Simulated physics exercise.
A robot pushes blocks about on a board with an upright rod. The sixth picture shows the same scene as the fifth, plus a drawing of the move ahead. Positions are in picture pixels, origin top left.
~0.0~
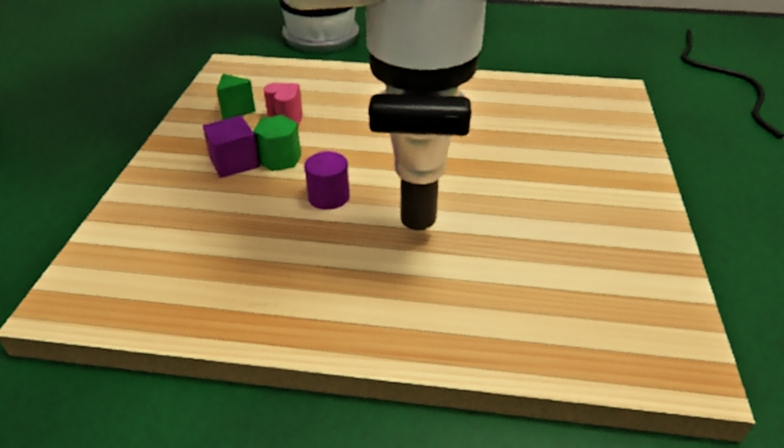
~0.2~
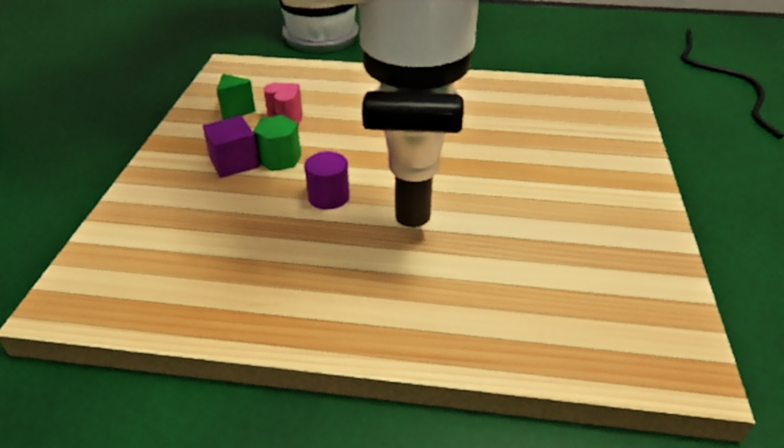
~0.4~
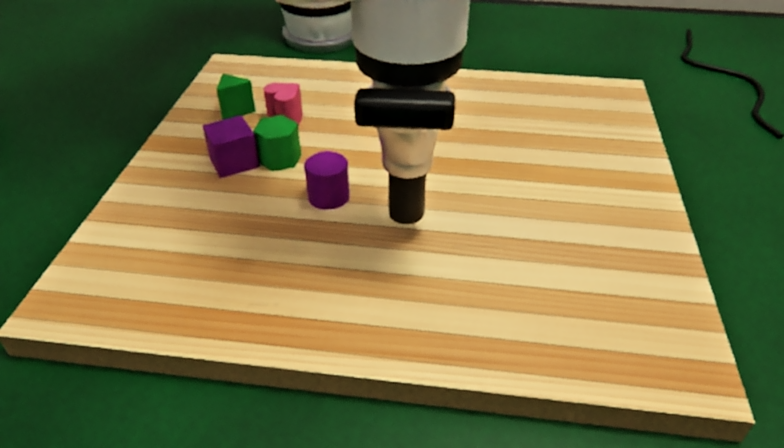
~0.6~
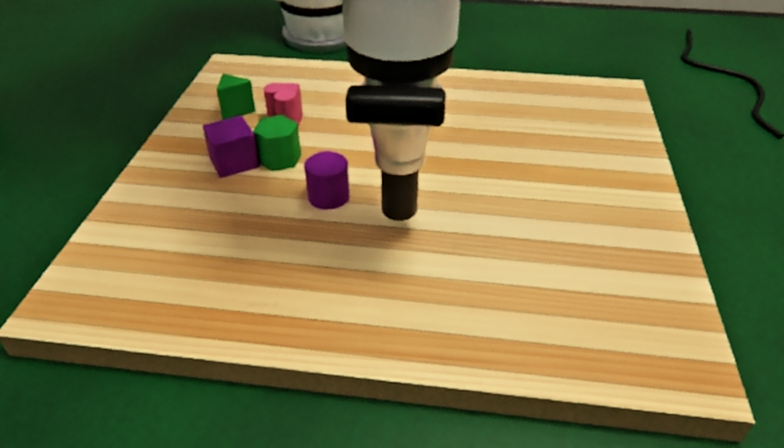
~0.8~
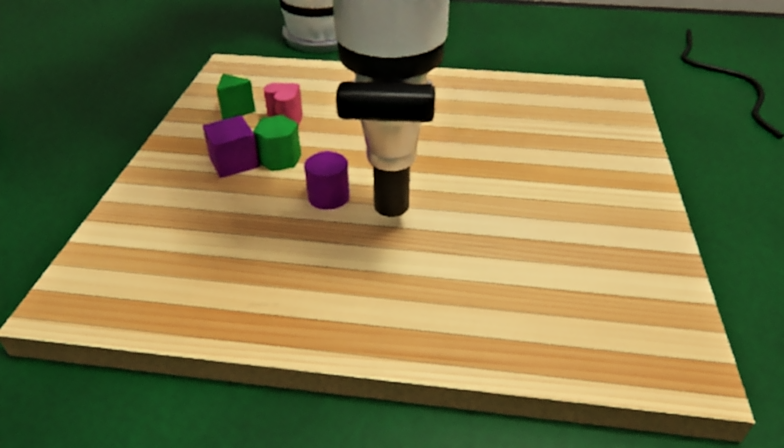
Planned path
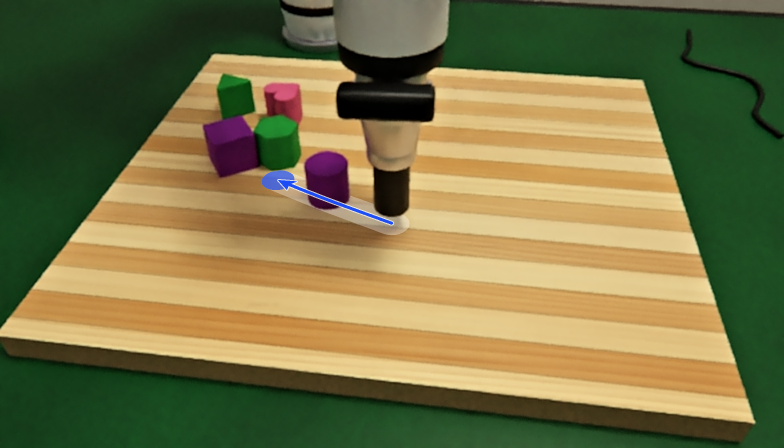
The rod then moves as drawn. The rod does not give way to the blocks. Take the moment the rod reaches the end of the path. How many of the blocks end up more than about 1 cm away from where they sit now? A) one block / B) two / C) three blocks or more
That would be C.
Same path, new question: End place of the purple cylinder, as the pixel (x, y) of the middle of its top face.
It sits at (264, 128).
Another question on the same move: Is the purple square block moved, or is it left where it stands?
My prediction: It moves.
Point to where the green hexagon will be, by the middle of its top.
Expect it around (265, 107).
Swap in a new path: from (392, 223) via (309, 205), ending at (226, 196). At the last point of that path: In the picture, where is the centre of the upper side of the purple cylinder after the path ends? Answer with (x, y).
It is at (290, 146).
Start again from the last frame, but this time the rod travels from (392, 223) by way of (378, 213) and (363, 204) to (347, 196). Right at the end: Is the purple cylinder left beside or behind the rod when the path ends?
I'd say no.
Path on the board, straight from (392, 223) to (278, 180).
The first path, step by step. One third of the way, rod at (349, 191); purple cylinder at (319, 160).
Two thirds of the way, rod at (311, 177); green hexagon at (274, 124); purple cylinder at (287, 145).
At the end, rod at (276, 163); purple square block at (218, 125), turned 25° anticlockwise; green hexagon at (265, 107); purple cylinder at (264, 128).
